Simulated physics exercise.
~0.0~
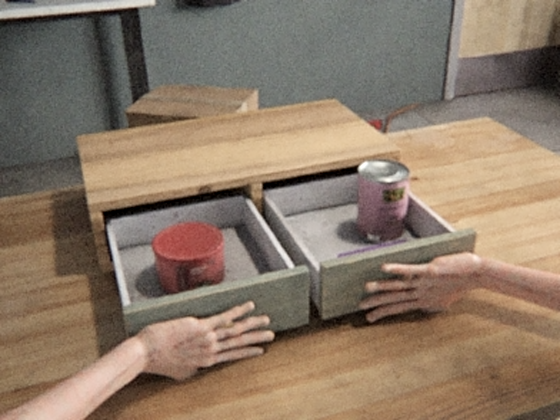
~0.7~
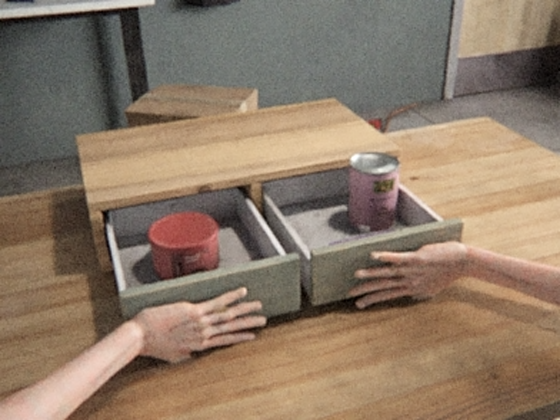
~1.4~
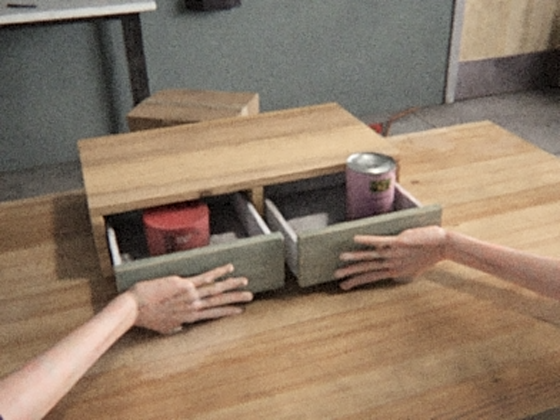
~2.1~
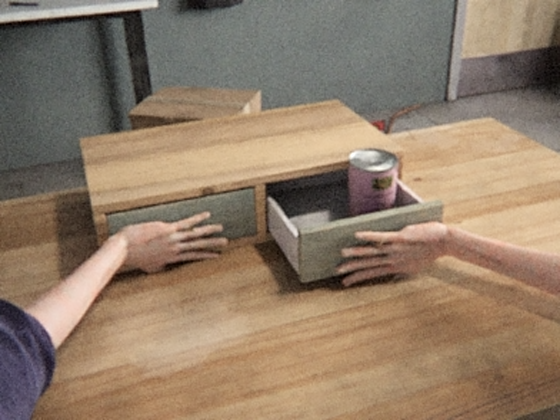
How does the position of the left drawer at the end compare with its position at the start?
At the start the left drawer is pulled out of the chest with the red tub showing inside it. By the end it has been pushed all the way in, so its front sits flush with the chest and the tub is out of sight.
